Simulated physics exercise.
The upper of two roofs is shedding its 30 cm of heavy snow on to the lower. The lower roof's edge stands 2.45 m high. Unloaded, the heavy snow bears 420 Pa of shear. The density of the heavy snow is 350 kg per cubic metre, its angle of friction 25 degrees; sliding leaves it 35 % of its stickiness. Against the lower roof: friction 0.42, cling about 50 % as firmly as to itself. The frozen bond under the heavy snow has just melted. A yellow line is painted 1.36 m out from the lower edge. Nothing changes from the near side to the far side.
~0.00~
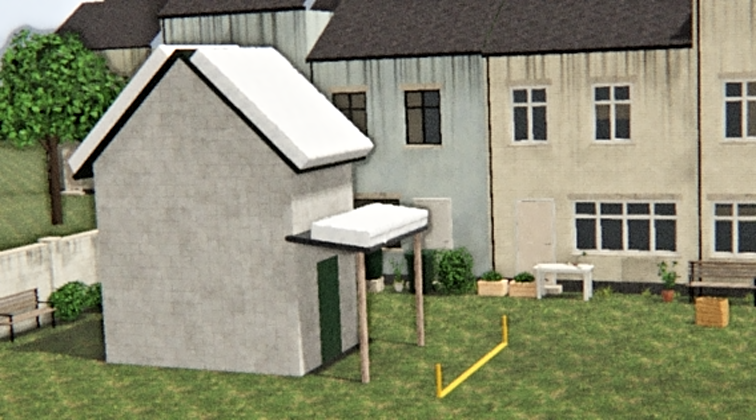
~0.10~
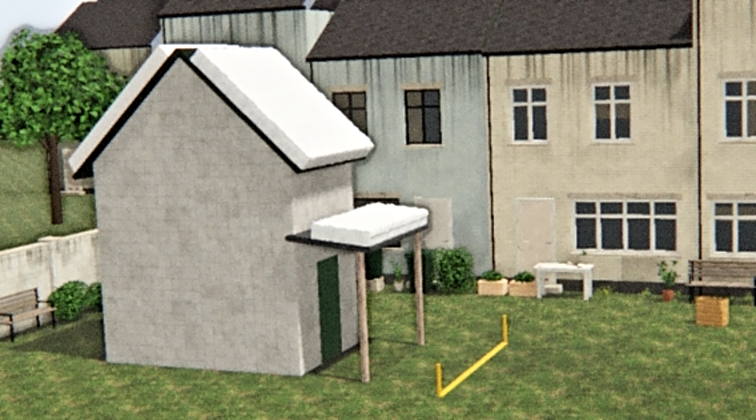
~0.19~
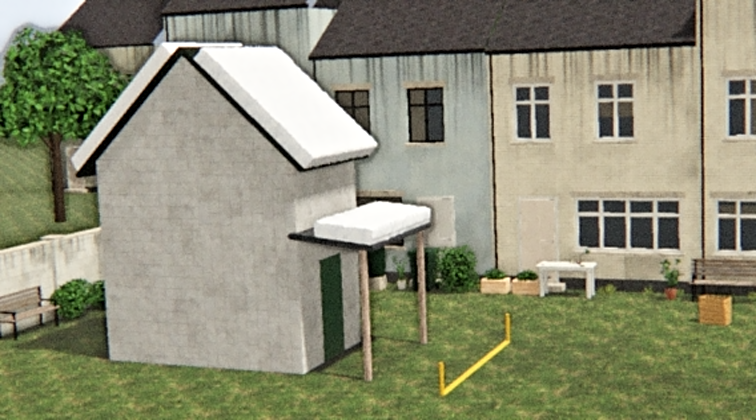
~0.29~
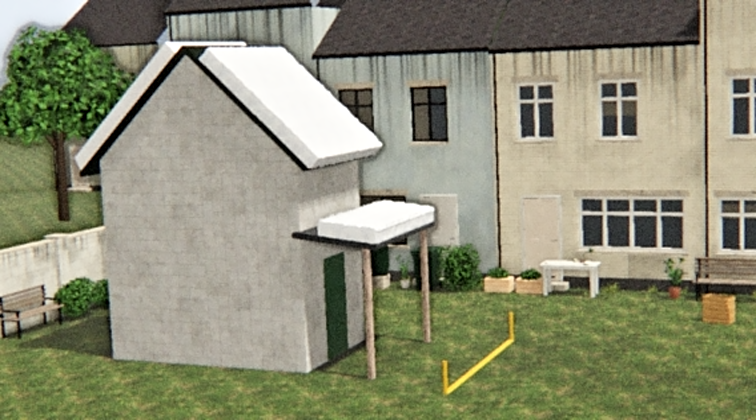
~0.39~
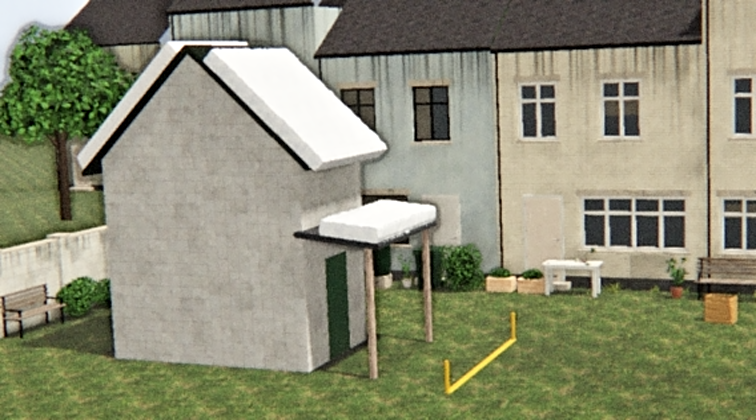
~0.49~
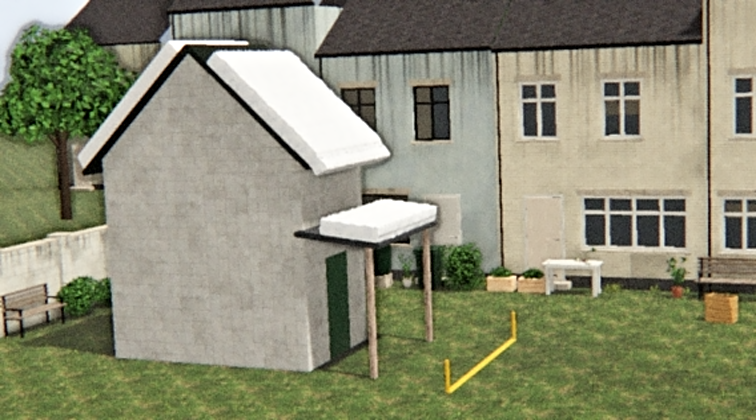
A grey block shed with thick white snow on its steep roof stands on a lawn behind pale terraced houses, seen from slightly above. A snow-topped lean-to on wooden posts shelters its green door, with a low yellow frame on the grass to the right and benches beyond. The upper snow slides slowly down the right slope, slightly past the eave, while the view shifts slightly.
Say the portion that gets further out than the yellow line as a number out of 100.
Close to 38 per cent.
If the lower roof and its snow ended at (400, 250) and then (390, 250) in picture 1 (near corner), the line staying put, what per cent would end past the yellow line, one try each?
In that order: 25 %, 30 %.
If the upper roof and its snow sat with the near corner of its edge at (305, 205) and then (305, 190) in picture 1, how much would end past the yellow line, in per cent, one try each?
In turn about 5 %, 25 %.
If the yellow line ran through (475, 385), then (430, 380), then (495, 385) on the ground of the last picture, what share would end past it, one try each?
In that order: 30 %, 50 %, 25 %.
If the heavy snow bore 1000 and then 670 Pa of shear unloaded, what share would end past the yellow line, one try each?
In that order: 12 %, 25 %.
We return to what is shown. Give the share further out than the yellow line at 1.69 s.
About 0 %.
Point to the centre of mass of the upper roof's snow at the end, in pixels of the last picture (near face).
Near (451, 334).
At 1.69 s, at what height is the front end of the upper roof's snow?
About 2.2 m.
After 1.04 s, none is below the lower edge and 0 % is past the line.
After 1.69 s, none is below the lower edge and 0 % is past the line.
After 2.35 s, 49 % is below the lower edge and 6 % is past the line.
After 3.00 s, 63 % is below the lower edge and 38 % is past the line.
After 3.80 s, 63 % is below the lower edge and 38 % is past the line.
